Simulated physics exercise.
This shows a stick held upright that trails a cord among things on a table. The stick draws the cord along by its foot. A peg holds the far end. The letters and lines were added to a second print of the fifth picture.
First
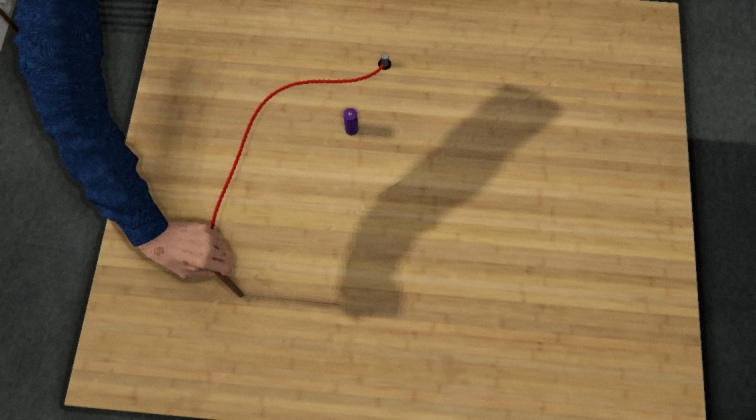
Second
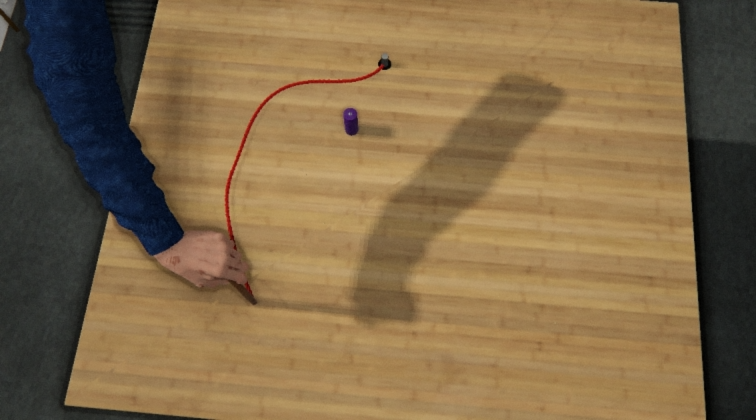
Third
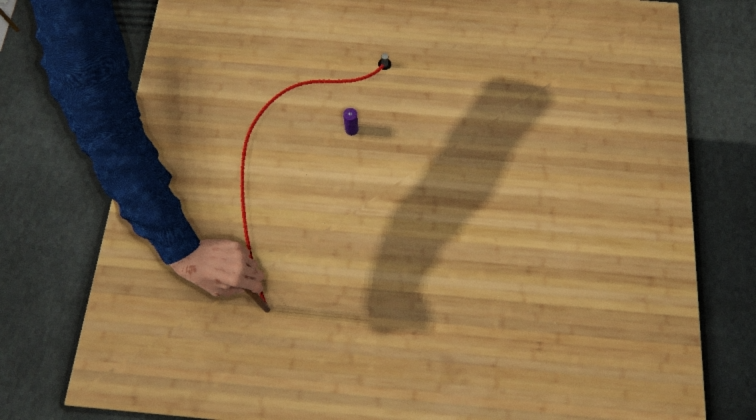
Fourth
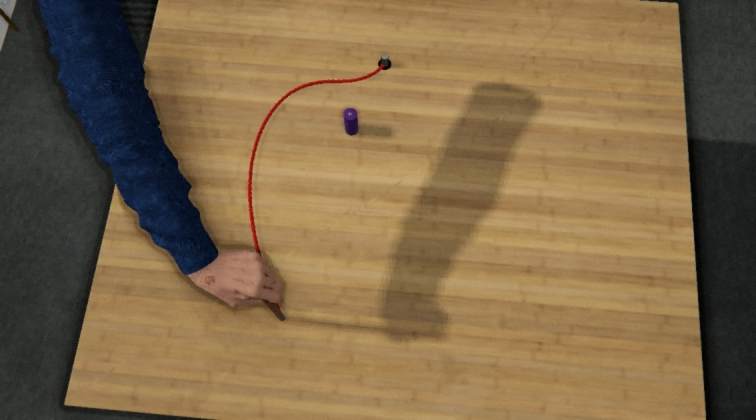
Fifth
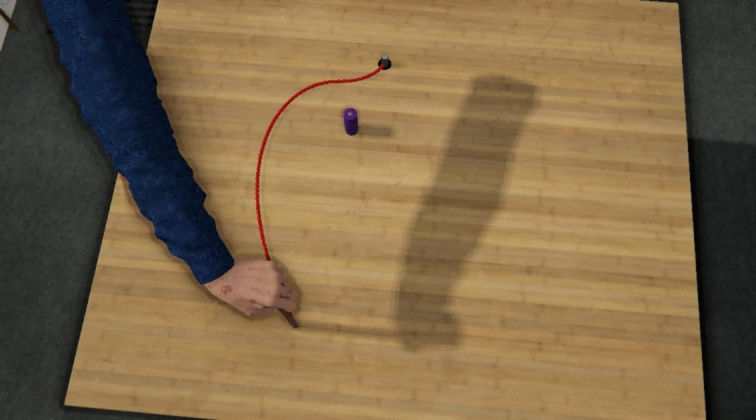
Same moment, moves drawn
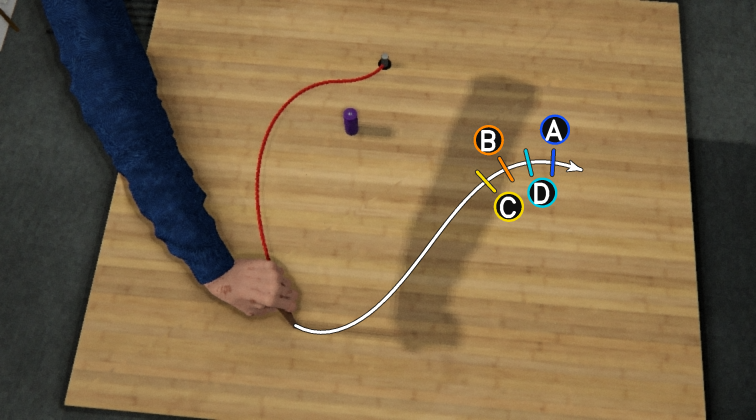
A hand in a blue sleeve moved a thin stick a short way right and slightly down a wooden table, drawing along a curved red cord fixed to a peg beyond a purple candle.
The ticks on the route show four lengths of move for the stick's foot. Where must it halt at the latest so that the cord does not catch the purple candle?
At A, and not beyond.
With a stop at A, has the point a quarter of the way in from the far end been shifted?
Yes.
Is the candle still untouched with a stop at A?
Yes.
On the copy, A at (553, 163); B at (506, 169); C at (486, 181); D at (529, 163); the route from (296, 326) via (441, 231) to (581, 170).
On A. First, foot of the stick (399, 285), middle of the cord (278, 169).
Then, foot of the stick (470, 196), middle of the cord (299, 168).
Finally, foot of the stick (553, 163), middle of the cord (372, 152); nothing has been touched.
By contrast, B is safe but short; C is safe but short; D is safe but short.
